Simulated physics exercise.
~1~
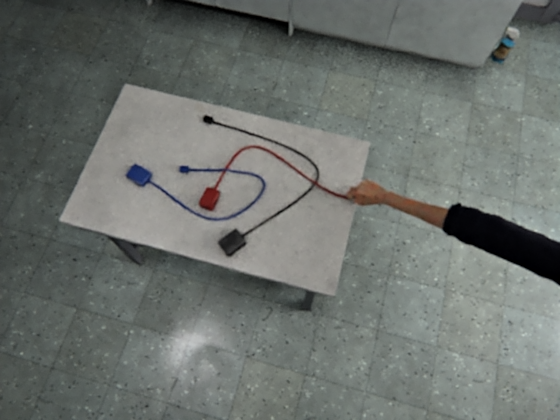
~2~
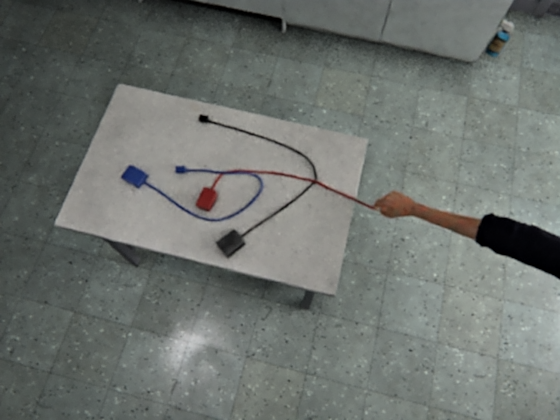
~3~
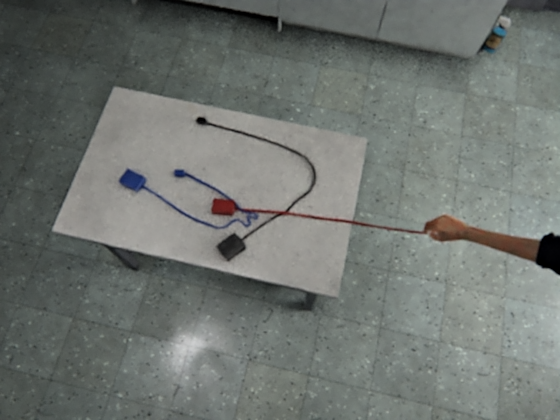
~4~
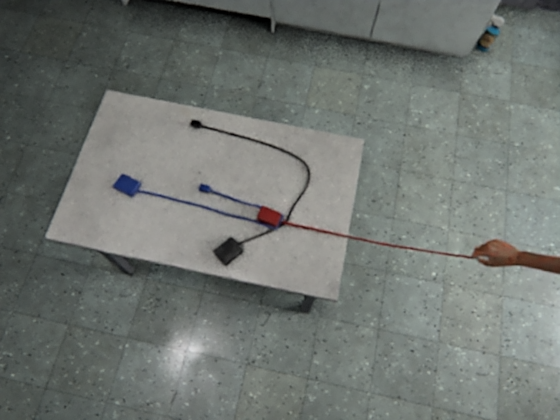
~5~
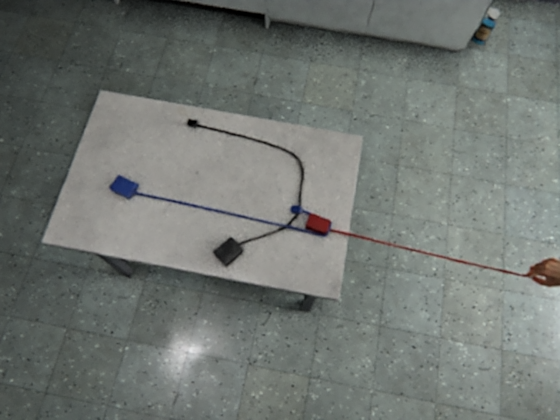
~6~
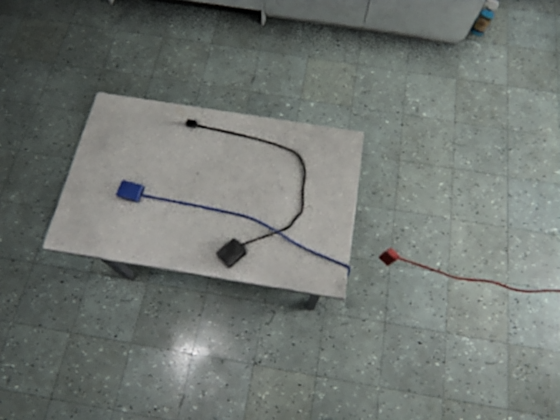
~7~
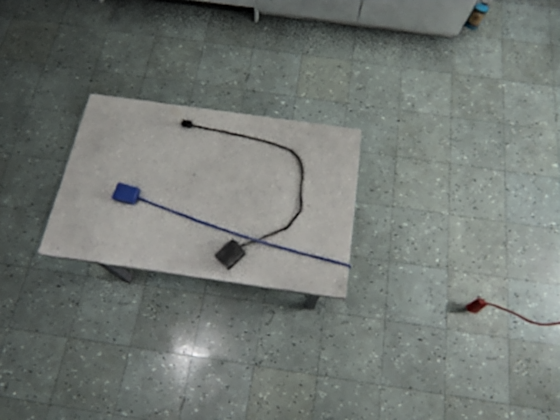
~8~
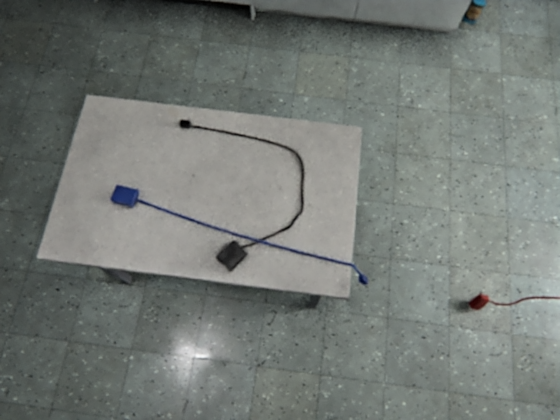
A hand pulls the red cable off the table, dragging the blue cable's plug over the edge.
